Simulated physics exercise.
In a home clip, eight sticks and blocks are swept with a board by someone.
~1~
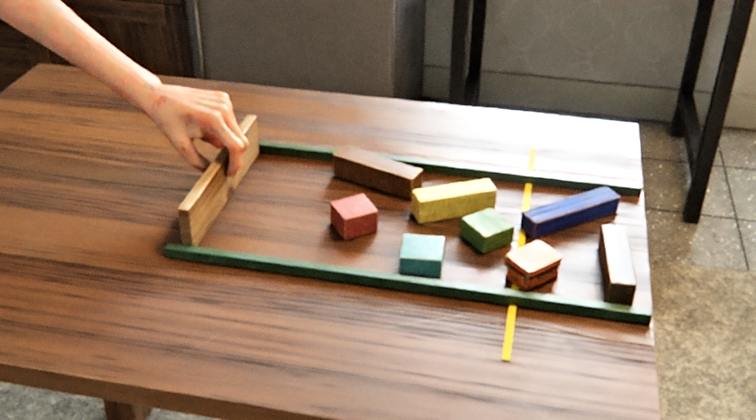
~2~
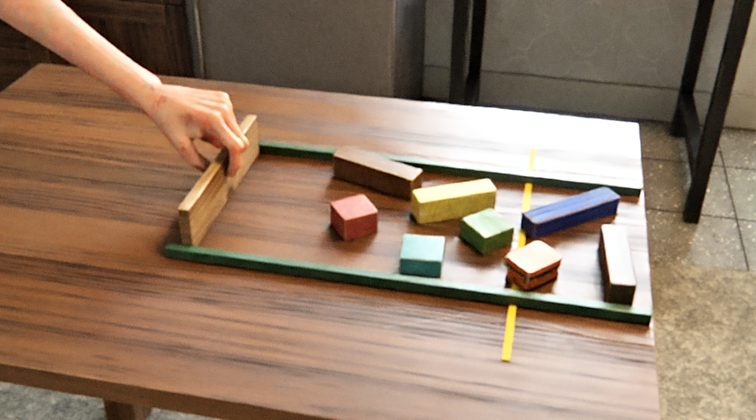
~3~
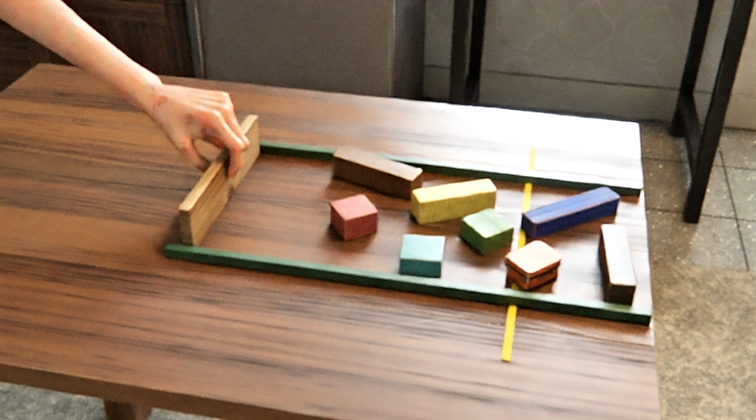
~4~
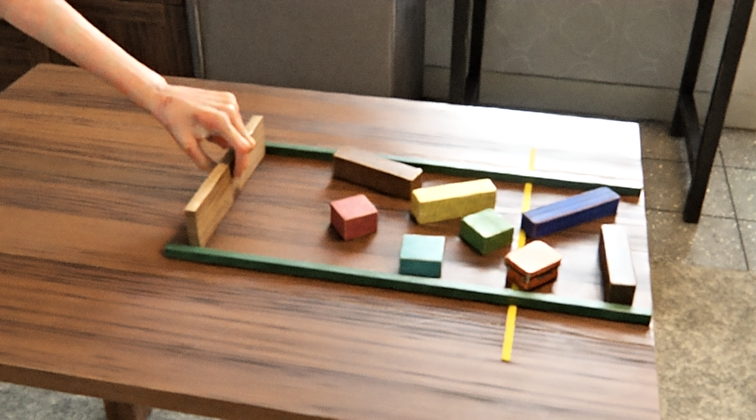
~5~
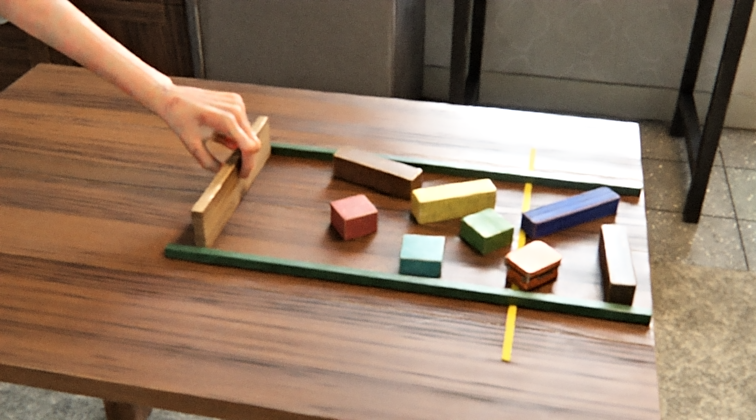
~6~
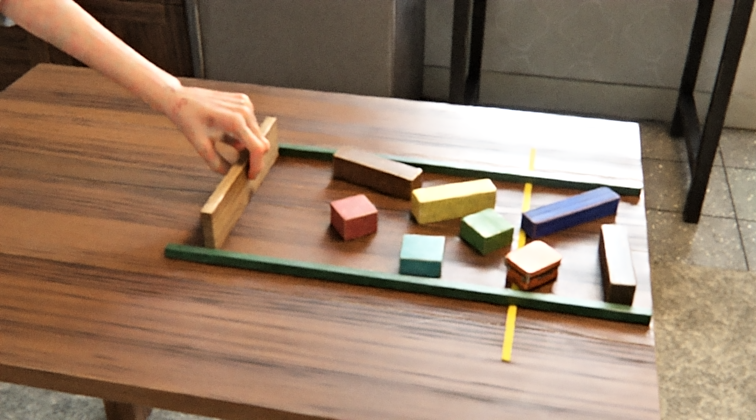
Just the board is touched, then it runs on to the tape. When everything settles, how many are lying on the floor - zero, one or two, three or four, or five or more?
Falls: Zero.
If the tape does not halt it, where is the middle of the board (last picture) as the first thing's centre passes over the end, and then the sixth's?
The middle is near (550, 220) first and near (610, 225) after.
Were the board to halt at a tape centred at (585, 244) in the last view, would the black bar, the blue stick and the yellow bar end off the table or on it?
Observed: Black bar toppled; blue stick toppled; yellow bar not toppled.
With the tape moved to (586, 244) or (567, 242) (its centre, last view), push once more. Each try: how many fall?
The floor gets 2 the first time and 2 the second.
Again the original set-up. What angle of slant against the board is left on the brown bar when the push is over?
About 85 degrees.
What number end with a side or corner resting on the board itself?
The figure is 4.
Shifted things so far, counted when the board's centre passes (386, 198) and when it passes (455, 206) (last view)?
2 by the first point, 5 by the second.
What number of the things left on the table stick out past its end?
1 is the number.
A little later, none off yet; black bar at rest near (616, 265); blue stick at rest near (571, 212); orange case at rest near (533, 268).
When it is over, the number that fall off is zero.
